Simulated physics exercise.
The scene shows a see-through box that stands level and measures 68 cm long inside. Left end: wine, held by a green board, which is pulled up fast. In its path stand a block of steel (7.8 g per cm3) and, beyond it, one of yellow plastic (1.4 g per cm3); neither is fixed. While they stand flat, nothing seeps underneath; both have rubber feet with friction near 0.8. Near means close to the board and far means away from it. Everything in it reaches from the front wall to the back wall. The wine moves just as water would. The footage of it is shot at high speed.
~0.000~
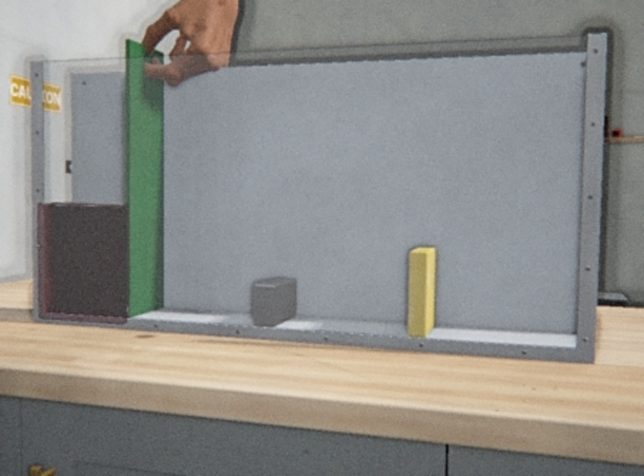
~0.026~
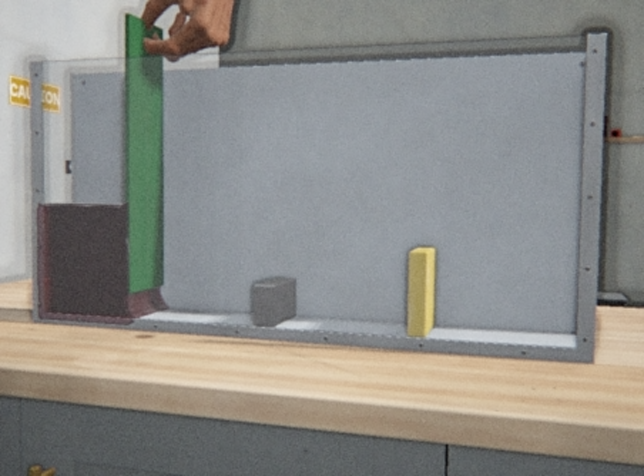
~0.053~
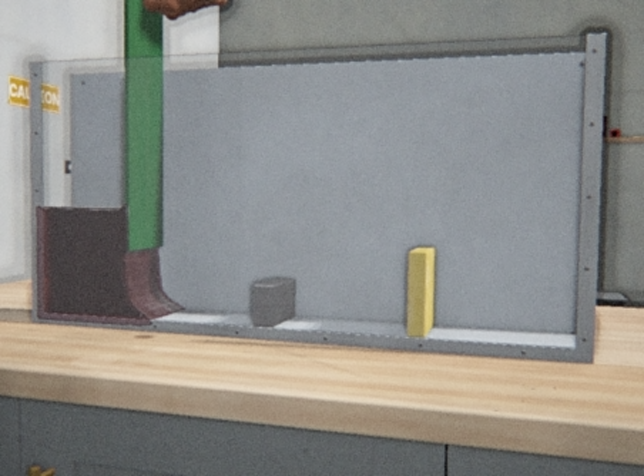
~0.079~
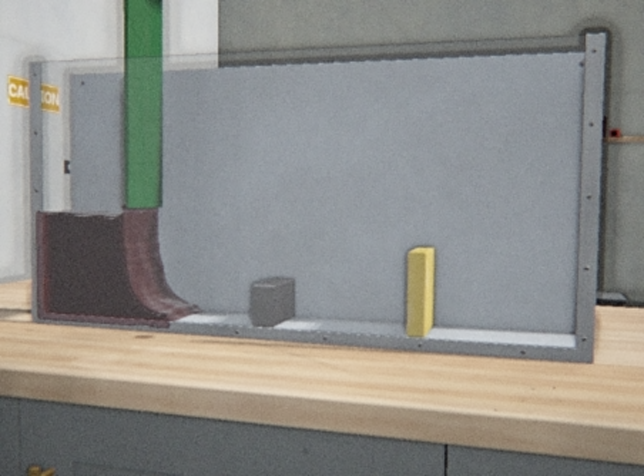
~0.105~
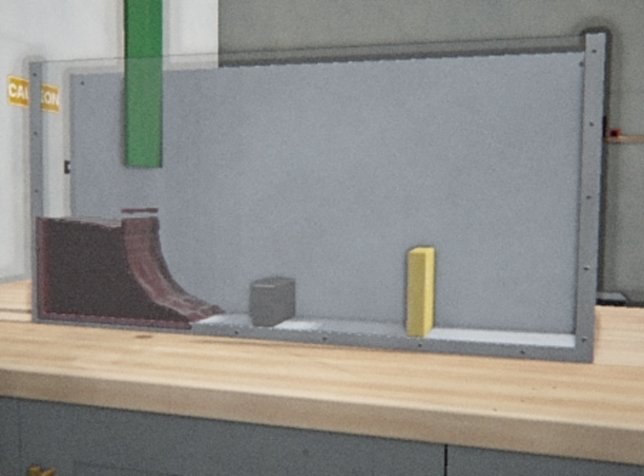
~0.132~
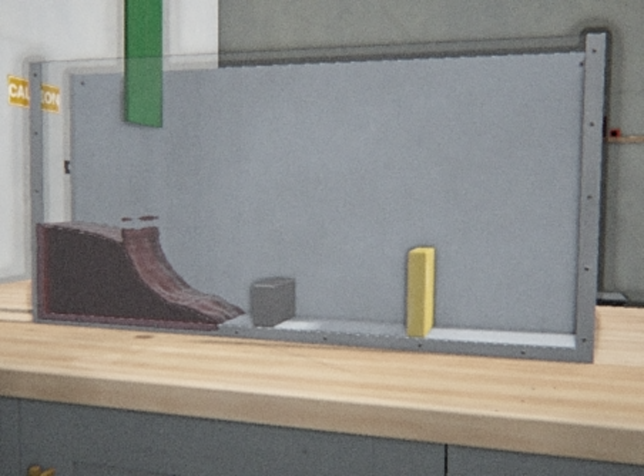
The clip shows a hand pulling a green board up out of a clear box, and dark red liquid held at the left slumping and spreading right along the floor toward a gray block, with a yellow block standing farther right.
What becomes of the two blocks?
First block: Not toppled. Second: Toppled.
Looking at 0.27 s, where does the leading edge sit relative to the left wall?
About 32 cm.
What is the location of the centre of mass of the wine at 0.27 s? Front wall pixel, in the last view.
Roughly at pixel (148, 289).
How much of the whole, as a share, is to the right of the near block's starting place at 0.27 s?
It comes to around 2 in a hundred.
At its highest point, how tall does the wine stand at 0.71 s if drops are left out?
Roughly 9.0 cm up.
By 0.27 s the front has run 33 cm from the left wall, the near block is upright and the far block is upright.
By 0.44 s the near block is upright and the far block is upright.
By 0.71 s the near block is upright and the far block leans 16°.
At rest the near block is upright and the far block lies flat; 11 per cent of the wine is past where the far block first stood.
